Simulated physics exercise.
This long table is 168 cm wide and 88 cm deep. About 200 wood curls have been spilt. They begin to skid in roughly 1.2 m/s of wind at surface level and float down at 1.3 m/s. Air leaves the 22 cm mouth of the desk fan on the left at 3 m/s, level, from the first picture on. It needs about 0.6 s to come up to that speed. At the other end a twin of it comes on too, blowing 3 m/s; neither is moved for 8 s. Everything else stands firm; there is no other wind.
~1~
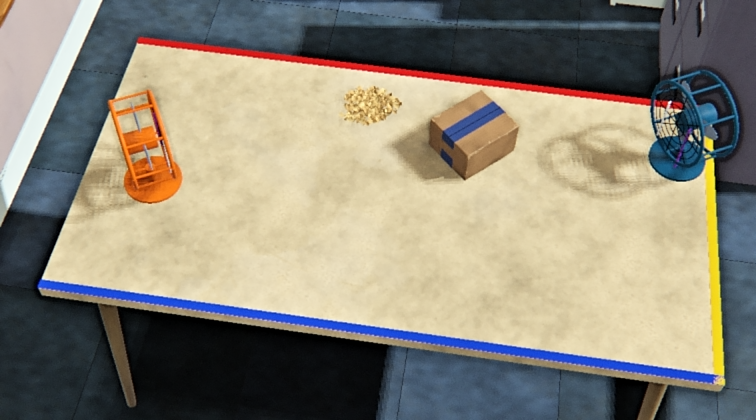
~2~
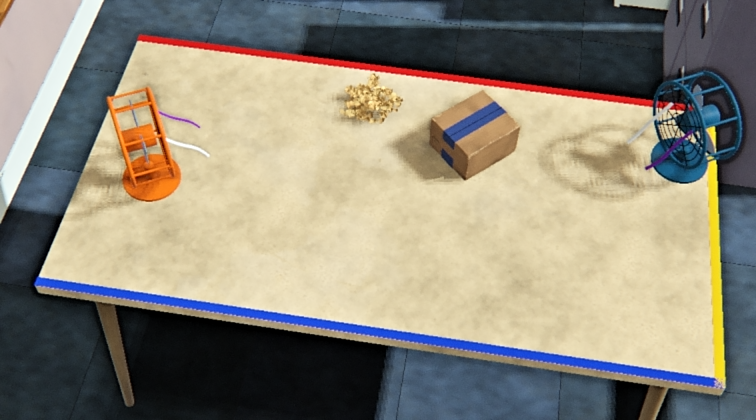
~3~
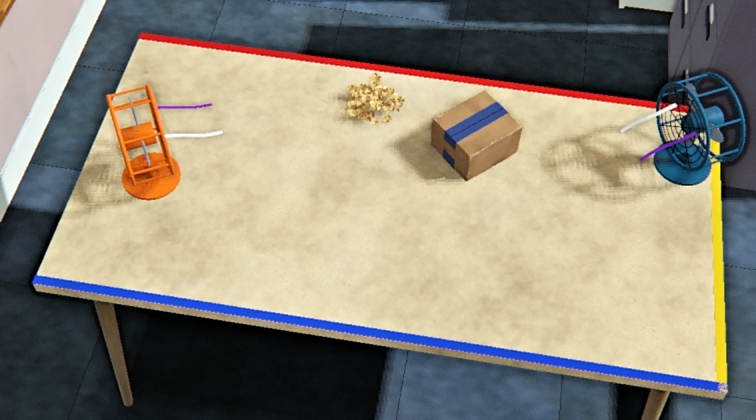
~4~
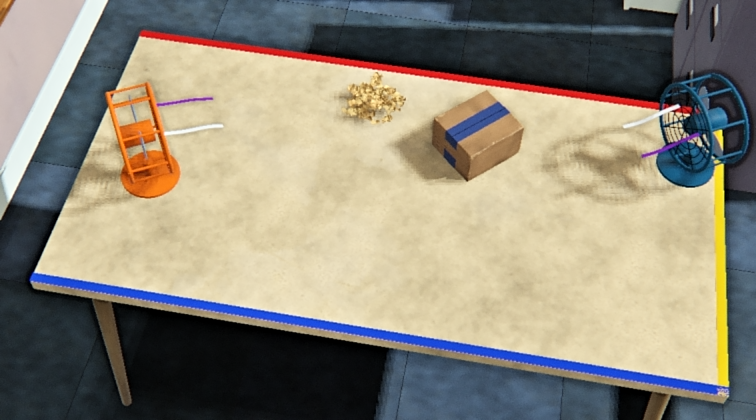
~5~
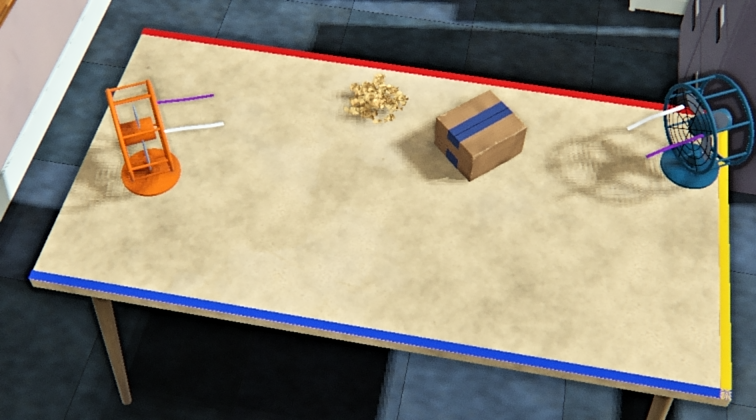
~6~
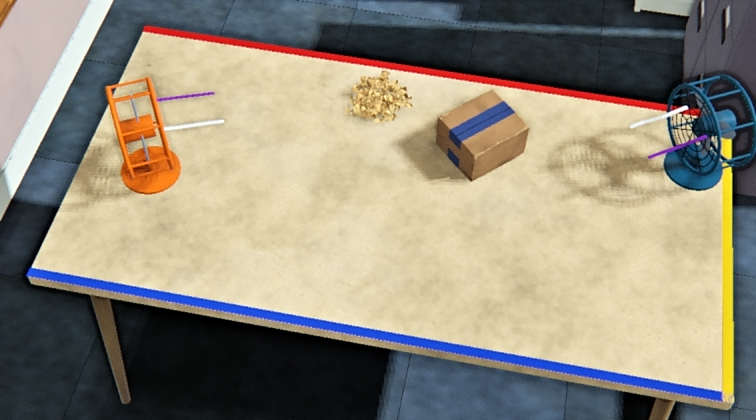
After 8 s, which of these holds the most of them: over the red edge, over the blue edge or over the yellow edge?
It is red that takes the most.
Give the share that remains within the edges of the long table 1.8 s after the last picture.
Some 2 per cent.
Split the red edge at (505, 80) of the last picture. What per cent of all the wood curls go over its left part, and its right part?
About 80 % left and 15 % right.
Then, 0.8 s after the last picture, 22 % are still on the top, 78 % are over the red edge, 0 % over the blue edge and 0 % over the yellow edge; the middle of those left on the top is near (469, 85).
Then, 1.8 s after the last picture, 2 % are still on the top, 98 % are over the red edge, 0 % over the blue edge and 0 % over the yellow edge.
Then, 3.6 s after the last picture, 1 % are still on the top, 99 % are over the red edge, 0 % over the blue edge and 0 % over the yellow edge.
Then, 7.2 s after the last picture, at the end, 100 % are over the red edge, 0 % over the blue edge and 0 % over the yellow edge.
